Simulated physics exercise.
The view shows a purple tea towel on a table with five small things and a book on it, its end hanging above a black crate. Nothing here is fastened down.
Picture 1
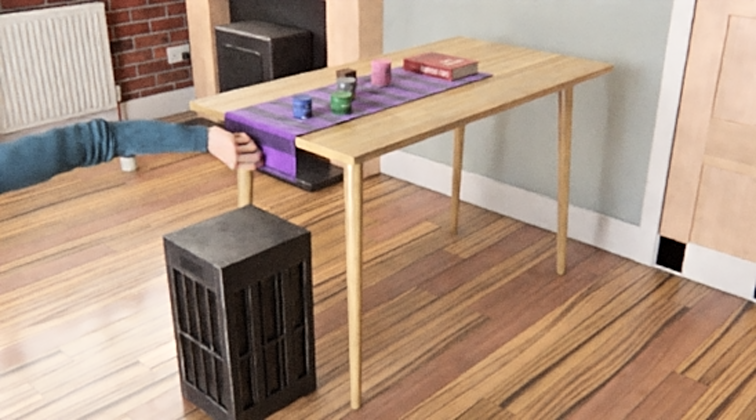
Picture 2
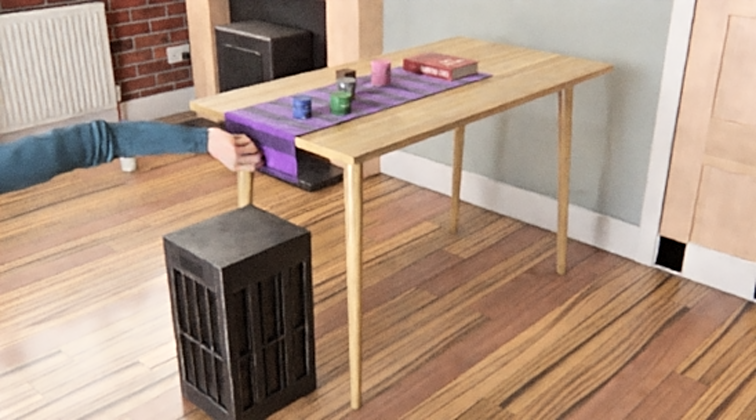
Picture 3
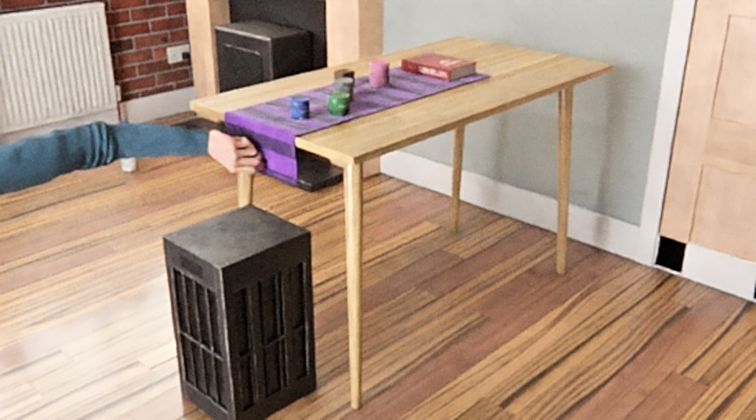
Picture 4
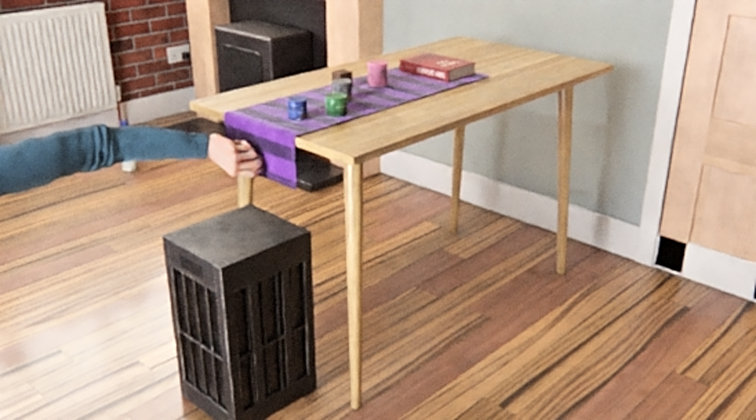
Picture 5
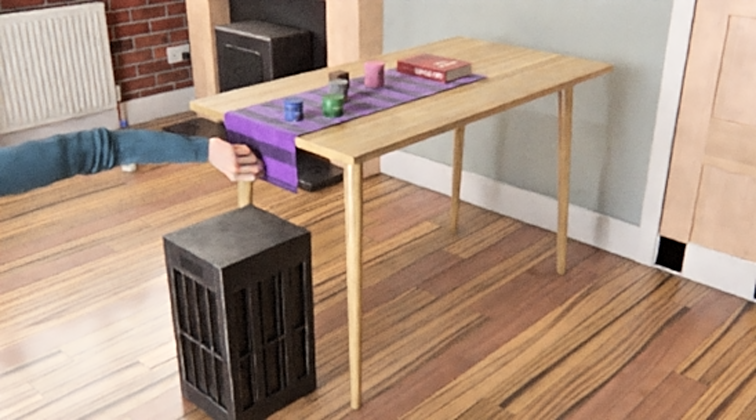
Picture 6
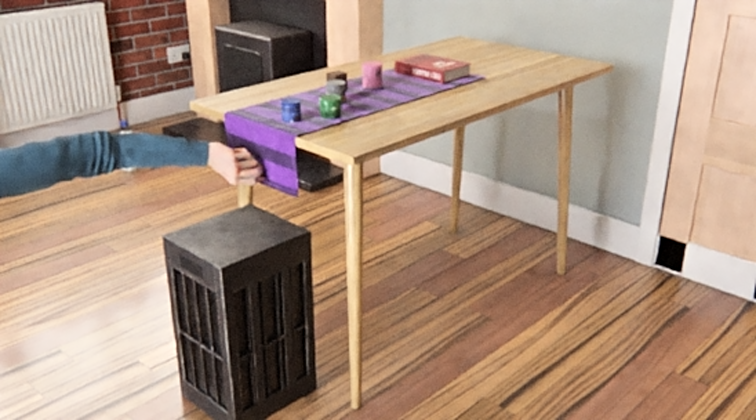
On a wooden table, a hand at the left slowly pulling a purple striped cloth, small pots and a red book shifting slightly left.
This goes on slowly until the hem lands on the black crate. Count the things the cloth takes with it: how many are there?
It drops one thing over the edge.
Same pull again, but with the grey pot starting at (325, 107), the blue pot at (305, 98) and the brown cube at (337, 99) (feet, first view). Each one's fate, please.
In the end the grey pot is still up there, the blue pot is still up there and the brown cube is still up there.
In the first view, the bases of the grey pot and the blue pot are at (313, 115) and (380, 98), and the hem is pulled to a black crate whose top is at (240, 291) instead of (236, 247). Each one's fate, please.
Grey pot is gone, blue pot stays.
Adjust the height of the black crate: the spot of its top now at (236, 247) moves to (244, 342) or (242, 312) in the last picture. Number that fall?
The count comes out 4 and 3.
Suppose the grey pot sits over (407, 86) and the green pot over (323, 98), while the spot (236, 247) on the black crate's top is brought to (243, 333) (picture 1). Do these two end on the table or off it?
As for the grey pot, it stays in place; as for the green pot, it leaves the top.
Soon after, hem on the crate; blue pot gone.
At rest, hem on the crate; blue pot gone. Over the edge go one.
